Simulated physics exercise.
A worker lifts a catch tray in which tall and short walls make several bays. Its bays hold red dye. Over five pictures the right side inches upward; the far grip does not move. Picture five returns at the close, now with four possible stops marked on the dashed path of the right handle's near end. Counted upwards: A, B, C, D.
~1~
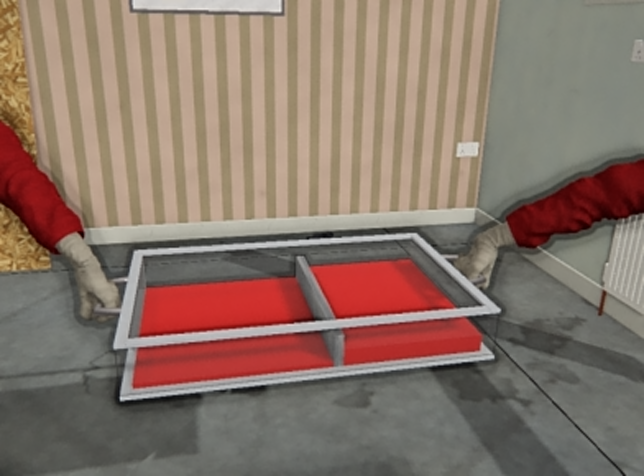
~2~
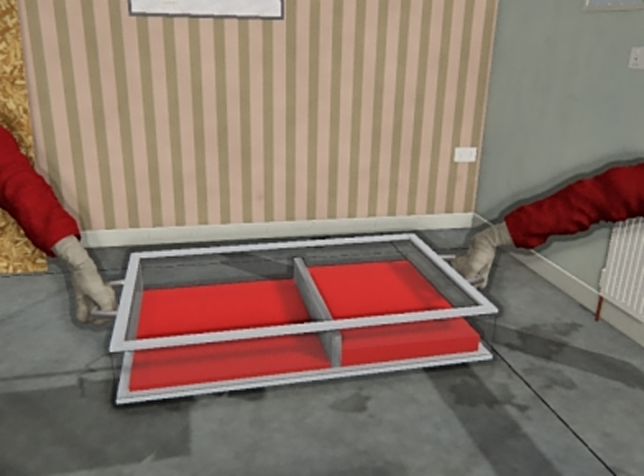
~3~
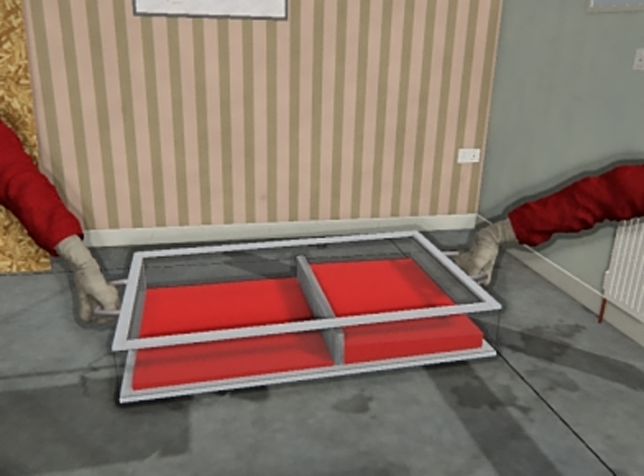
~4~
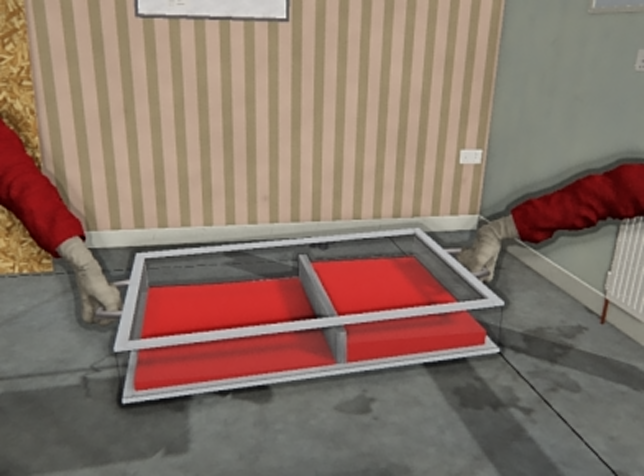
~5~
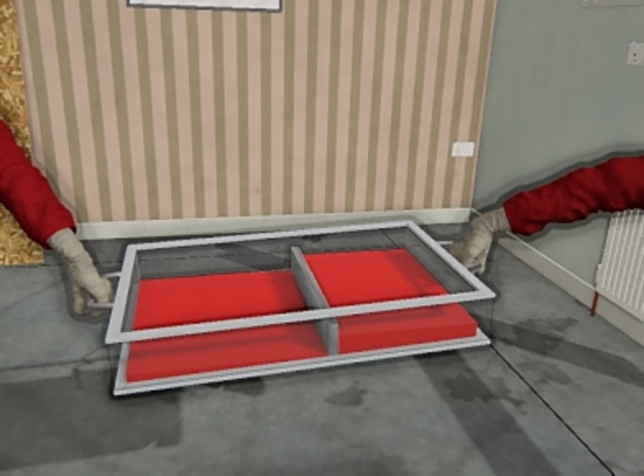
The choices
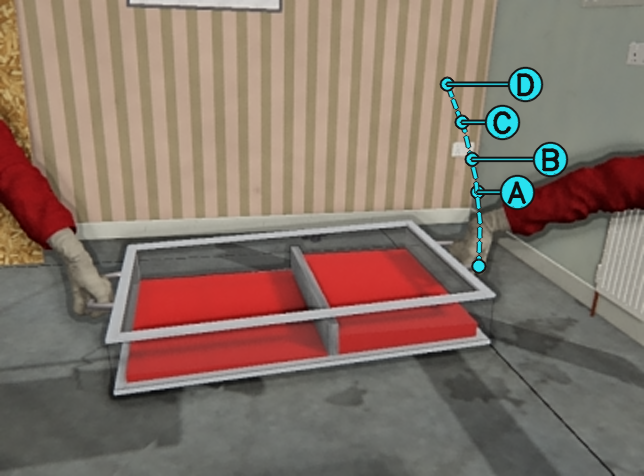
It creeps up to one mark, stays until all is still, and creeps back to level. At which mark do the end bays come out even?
It is B.
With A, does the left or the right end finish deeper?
The right one.
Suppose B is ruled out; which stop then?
C it is.
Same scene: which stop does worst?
It is D.
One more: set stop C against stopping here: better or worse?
Stop C is better.
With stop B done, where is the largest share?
It is the left one.
On the marked copy, A at (477, 192); B at (472, 159); C at (462, 122); D at (447, 84).
With A, the right end bay stands much deeper than the other; nothing spills.
With B, the two end bays stand about equally deep; nothing spills.
With C, the left end bay stands a little deeper than the other; nothing spills.
With D, the left end bay stands a little deeper than the other; about 14 % goes over the rim.
